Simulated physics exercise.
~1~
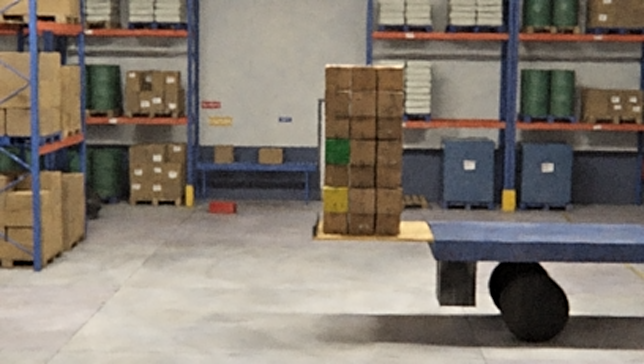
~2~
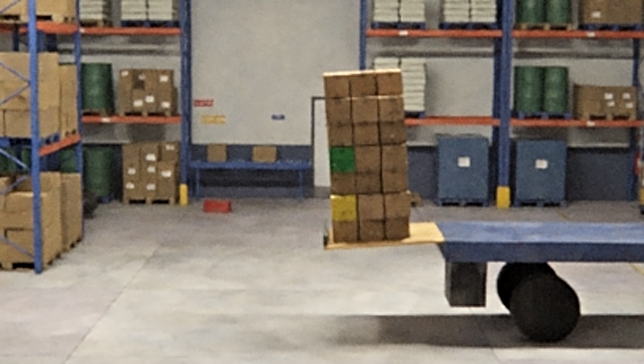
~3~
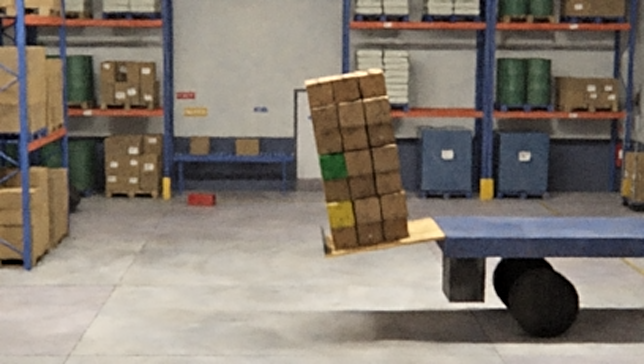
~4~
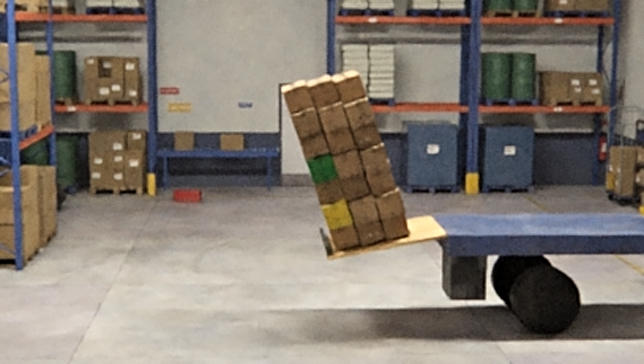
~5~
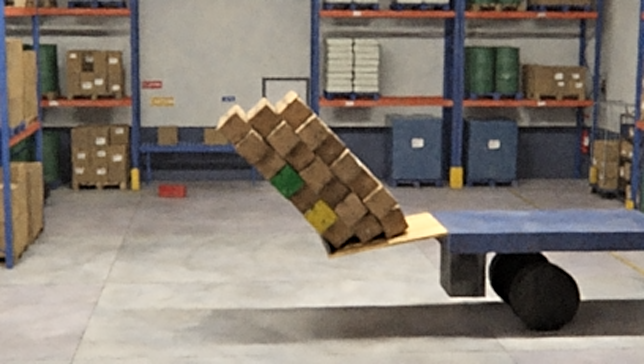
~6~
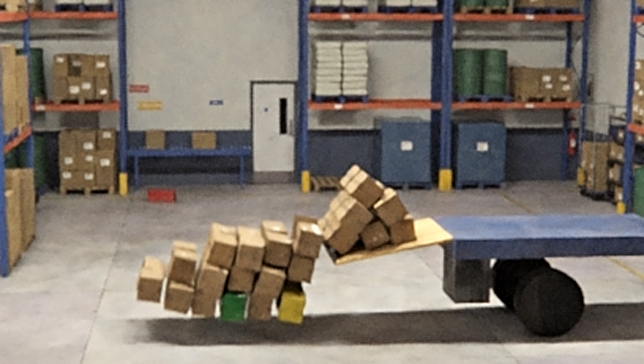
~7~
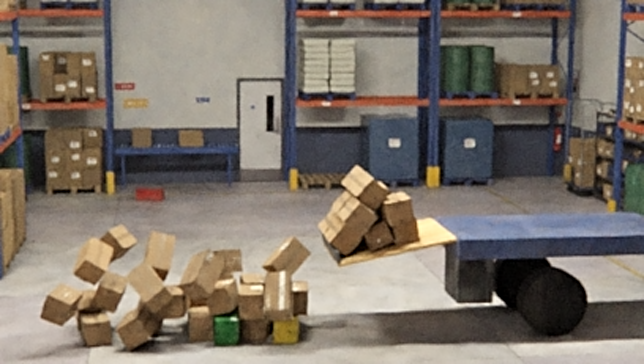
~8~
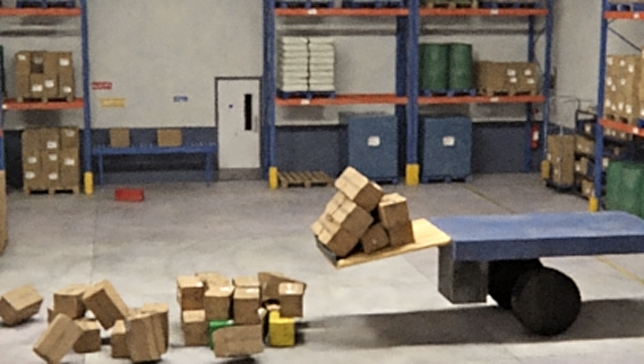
At first, a tall stack of brown cartons, one labelled green and one yellow, stands on a pale flap behind a blue flat-bed in a warehouse. The flap tips down to the left, and the stack leans with it while the view drifts slightly sideways. The upper cartons lean further and slide out of line, then most of the pile topples left off the edge. They tumble and scatter across the concrete floor, the green and yellow ones among them. Finally, a small heap stays on the sloping flap, while well over half lie on the floor.
